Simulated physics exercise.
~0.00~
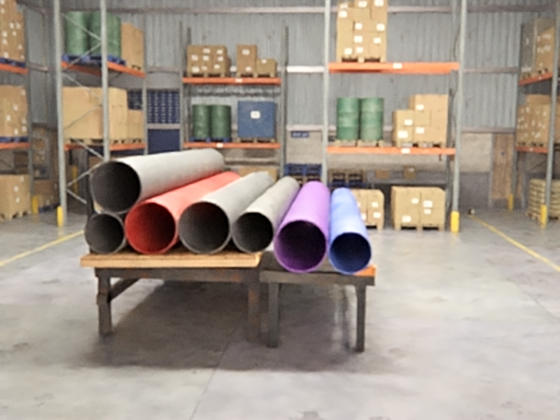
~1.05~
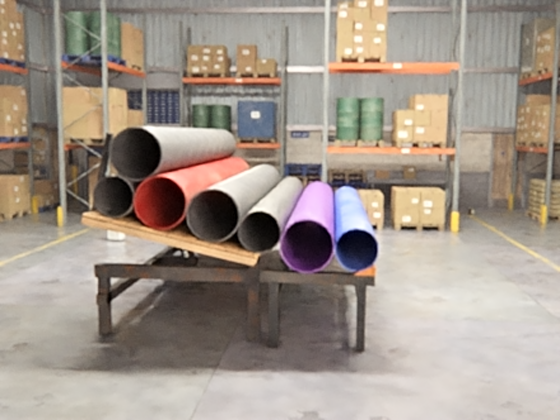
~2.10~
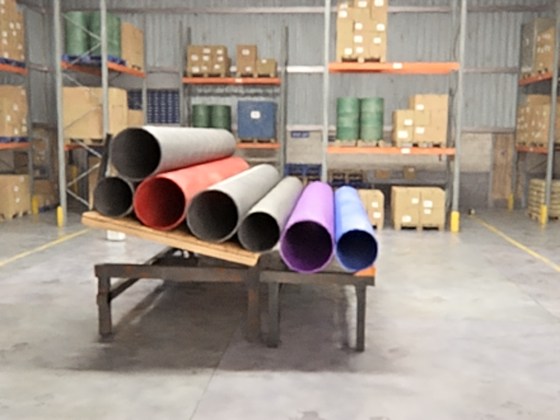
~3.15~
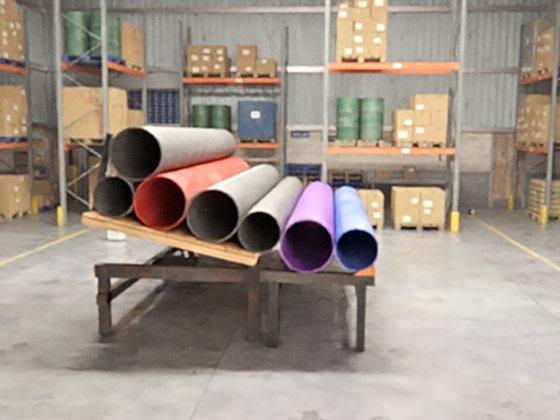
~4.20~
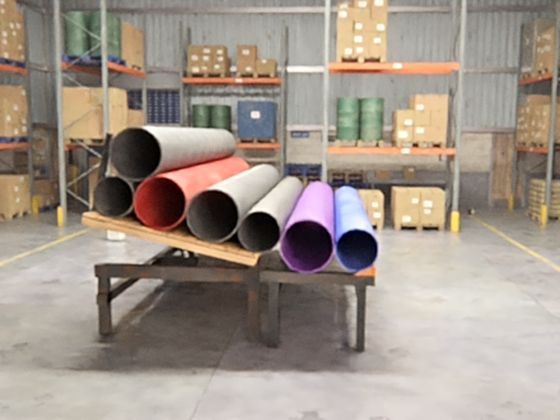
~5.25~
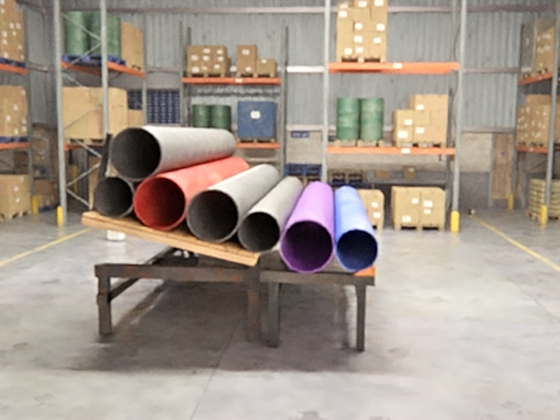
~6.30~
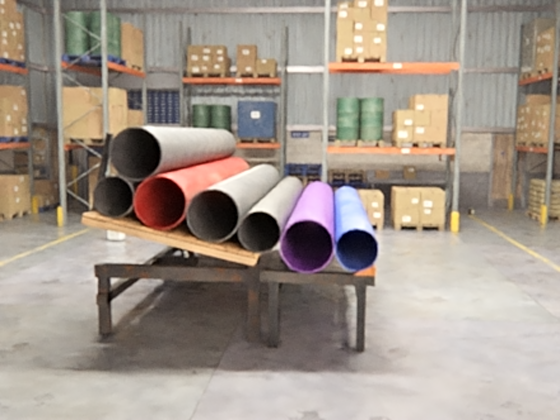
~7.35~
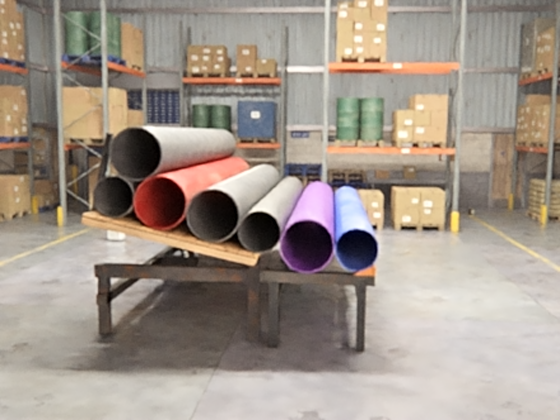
We see seven large pipes, some grey and others red, purple and blue, lying across a low table in a warehouse. The table's left top tilts up at its left side, the pipes shift slightly, and all stay resting there, with purple and blue at the right end.
